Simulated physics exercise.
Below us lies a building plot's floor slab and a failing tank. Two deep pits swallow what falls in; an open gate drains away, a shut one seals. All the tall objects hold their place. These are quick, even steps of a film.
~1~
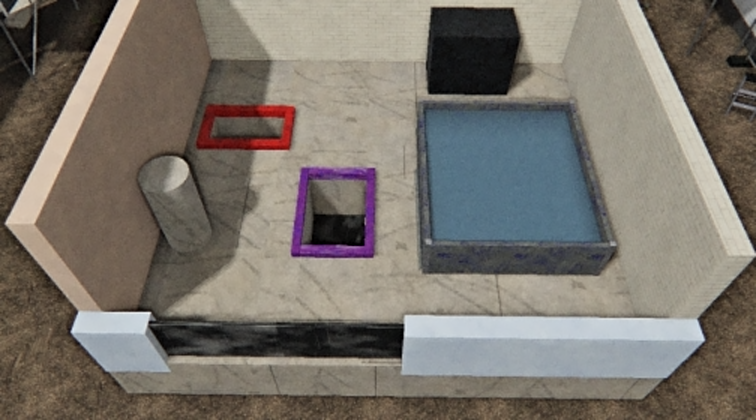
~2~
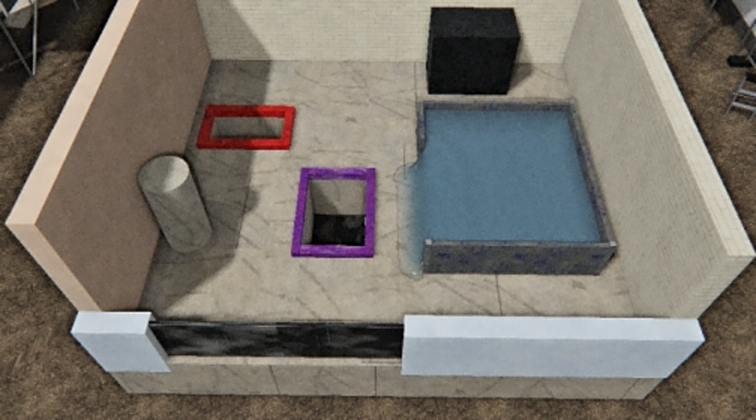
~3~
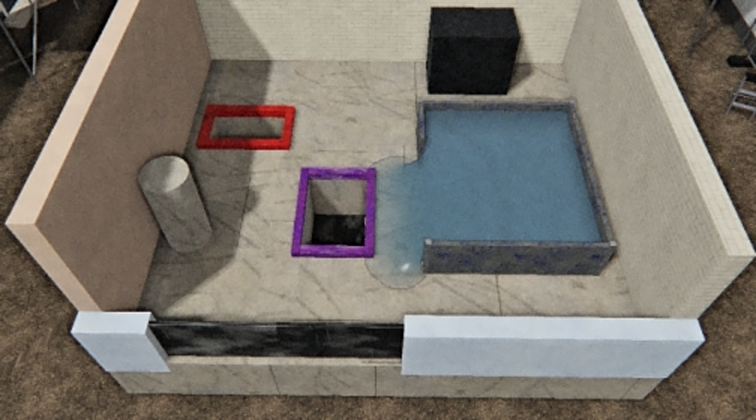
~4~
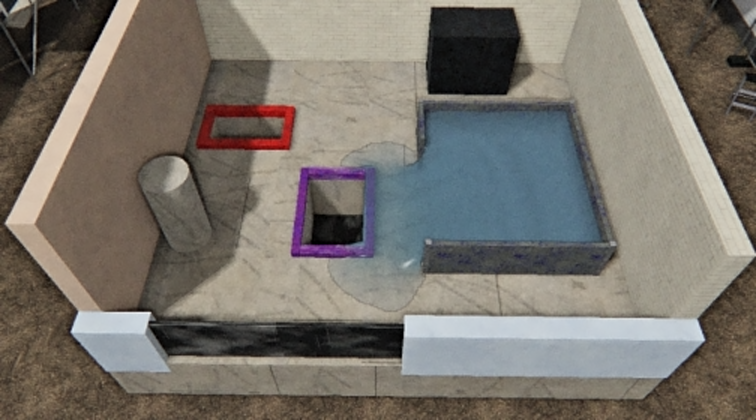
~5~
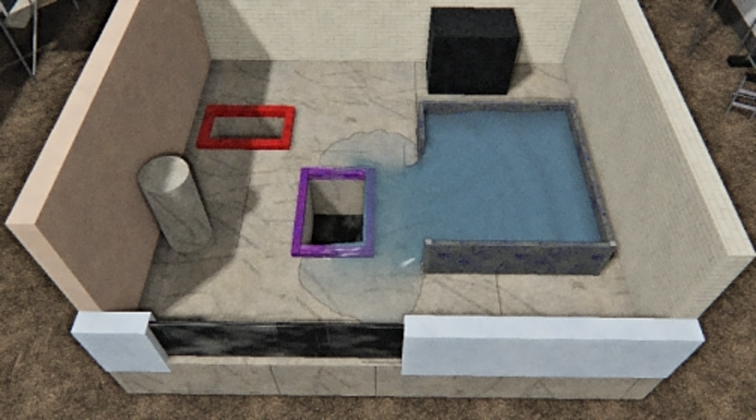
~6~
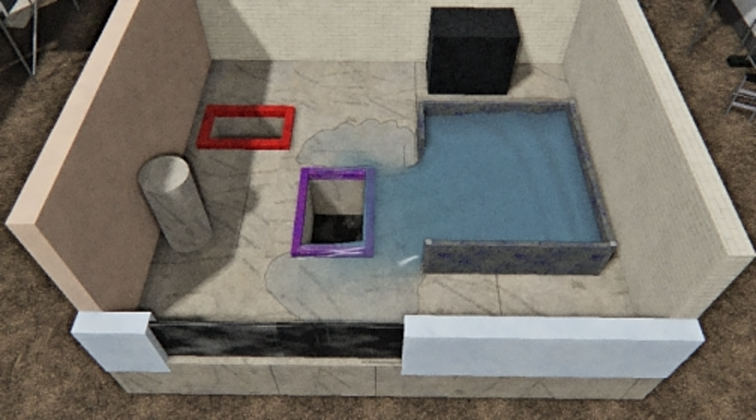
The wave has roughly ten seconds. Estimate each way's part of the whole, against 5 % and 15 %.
In the end: The gate takes not even 5 %; the red pit takes not even 5 %; the purple pit takes above 15 %.
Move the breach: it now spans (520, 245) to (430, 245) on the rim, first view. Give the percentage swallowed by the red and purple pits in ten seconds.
Roughly, in per cent: Red 4, purple 0.
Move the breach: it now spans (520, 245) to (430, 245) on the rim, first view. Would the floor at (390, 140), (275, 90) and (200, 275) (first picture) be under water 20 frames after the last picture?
In turn: Dry, clear, awash.
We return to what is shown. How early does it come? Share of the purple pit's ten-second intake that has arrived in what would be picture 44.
Roughly 100 per cent.
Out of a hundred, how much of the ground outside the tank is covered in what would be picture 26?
I make it 65 per cent.
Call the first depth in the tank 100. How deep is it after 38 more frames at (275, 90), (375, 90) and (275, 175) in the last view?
About 6, 10 and 16 per cent.
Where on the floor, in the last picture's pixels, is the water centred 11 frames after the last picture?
Close to (432, 213).
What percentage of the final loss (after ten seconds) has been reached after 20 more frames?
Close to 85 %.
A moment on, water covers 30 % of the floor; the gate 0 %, the red pit 0 %, the purple pit 13 %.
Next, water covers 40 % of the floor; the gate 0 %, the red pit 0 %, the purple pit 21 %.
Then, water covers 65 % of the floor; the gate 0 %, the red pit 0 %, the purple pit 28 %.
Later, water covers 85 % of the floor; the gate 0 %, the red pit 0 %, the purple pit 31 %.
In the end, water covers 95 % of the floor; the gate 0 %, the red pit 0 %, the purple pit 32 %.
